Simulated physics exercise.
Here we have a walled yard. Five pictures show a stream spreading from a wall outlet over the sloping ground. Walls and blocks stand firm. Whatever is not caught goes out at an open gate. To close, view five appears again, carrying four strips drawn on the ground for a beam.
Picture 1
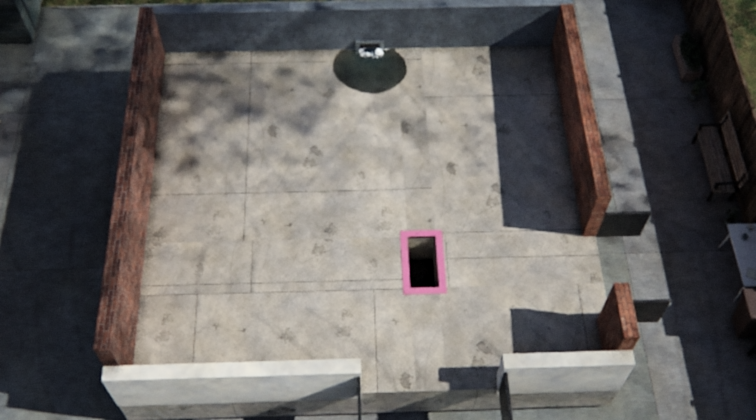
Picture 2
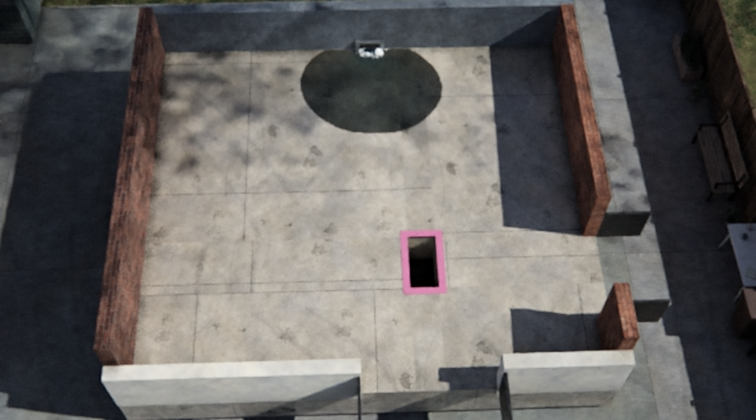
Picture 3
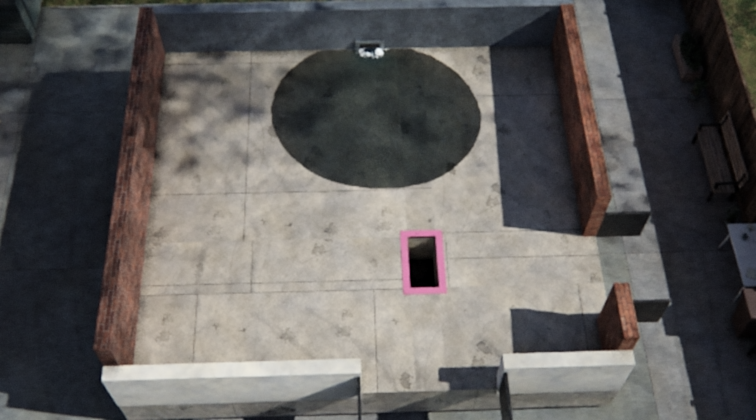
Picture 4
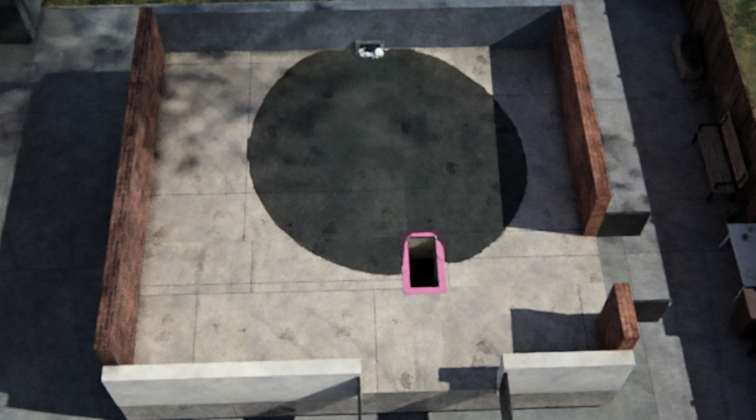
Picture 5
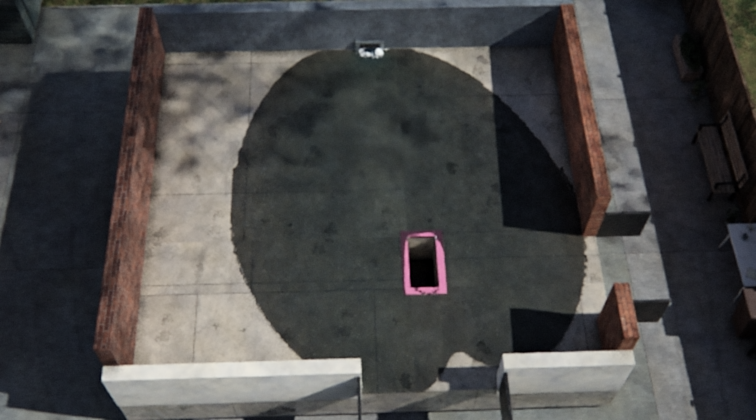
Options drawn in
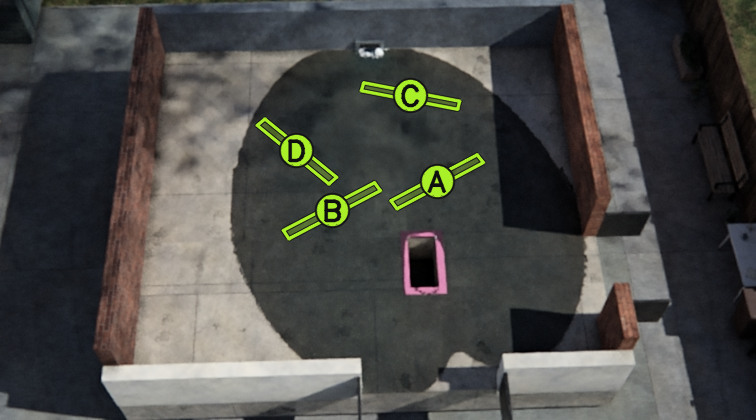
Dark water spreading in a widening round pool from an outfall across a walled yard, reaching and surrounding a pink-edged drain pit.
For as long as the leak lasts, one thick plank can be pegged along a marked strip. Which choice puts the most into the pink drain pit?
Take D.
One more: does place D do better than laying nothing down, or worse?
It is better.
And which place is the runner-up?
The answer is B.
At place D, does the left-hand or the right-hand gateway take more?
More leaves on the left.
On the marked copy, A from (393, 204) to (480, 158); B from (286, 234) to (377, 186); C from (362, 86) to (458, 105); D from (261, 122) to (332, 180).
If A is chosen, about 7 % of the stream goes into the pink drain pit, about 91 % out by the gates.
If B is chosen, about 19 % of the stream goes into the pink drain pit, about 81 % out by the gates.
If C is chosen, about 9 % of the stream goes into the pink drain pit, about 90 % out by the gates.
If D is chosen, about 36 % of the stream goes into the pink drain pit, about 63 % out by the gates.
